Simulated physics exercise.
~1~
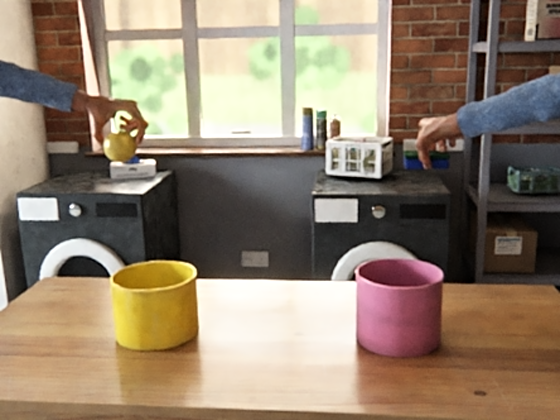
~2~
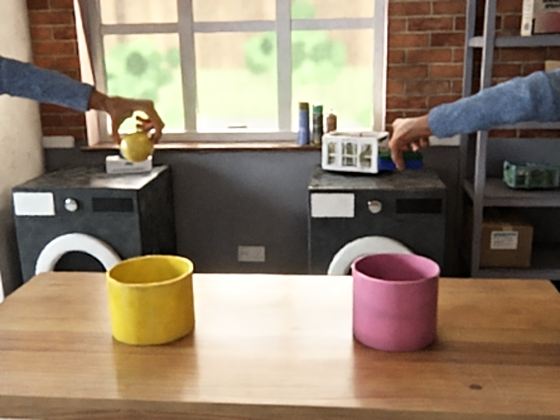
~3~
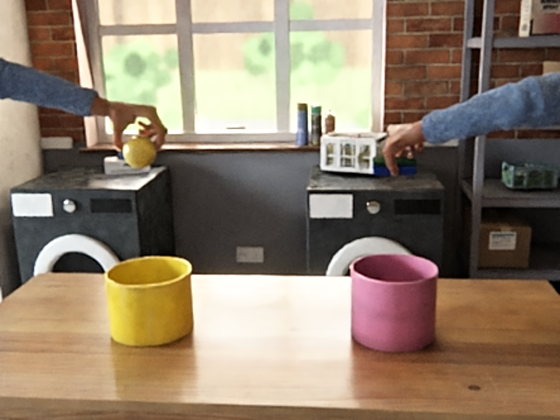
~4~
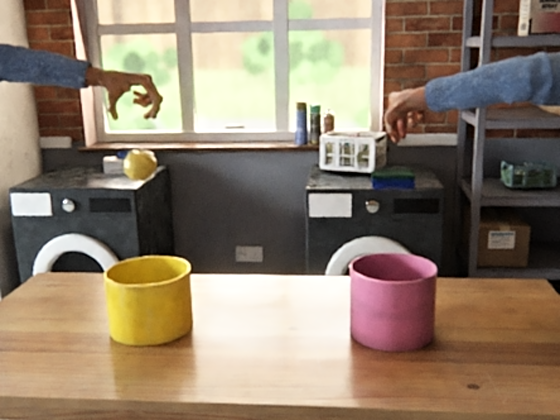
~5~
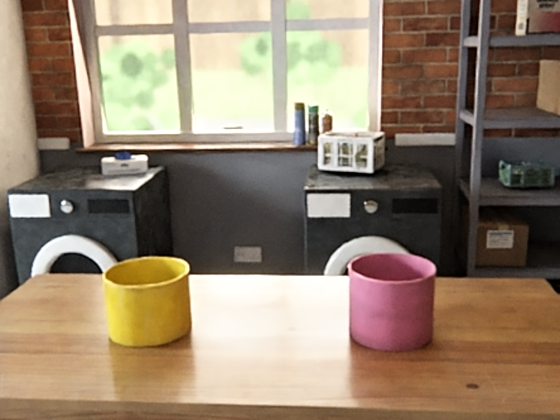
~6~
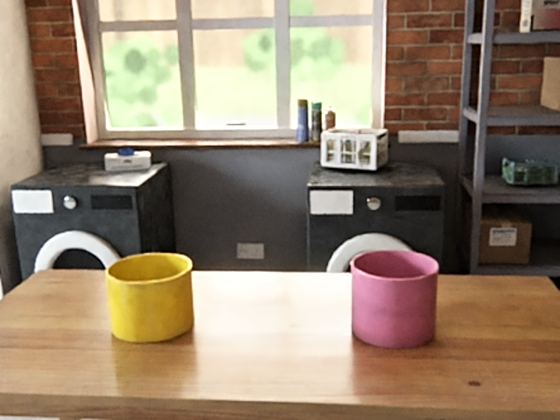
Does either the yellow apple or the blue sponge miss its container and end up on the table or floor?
No, neither one misses. The yellow apple ends up in the yellow bucket and the blue sponge ends up in the pink bin.
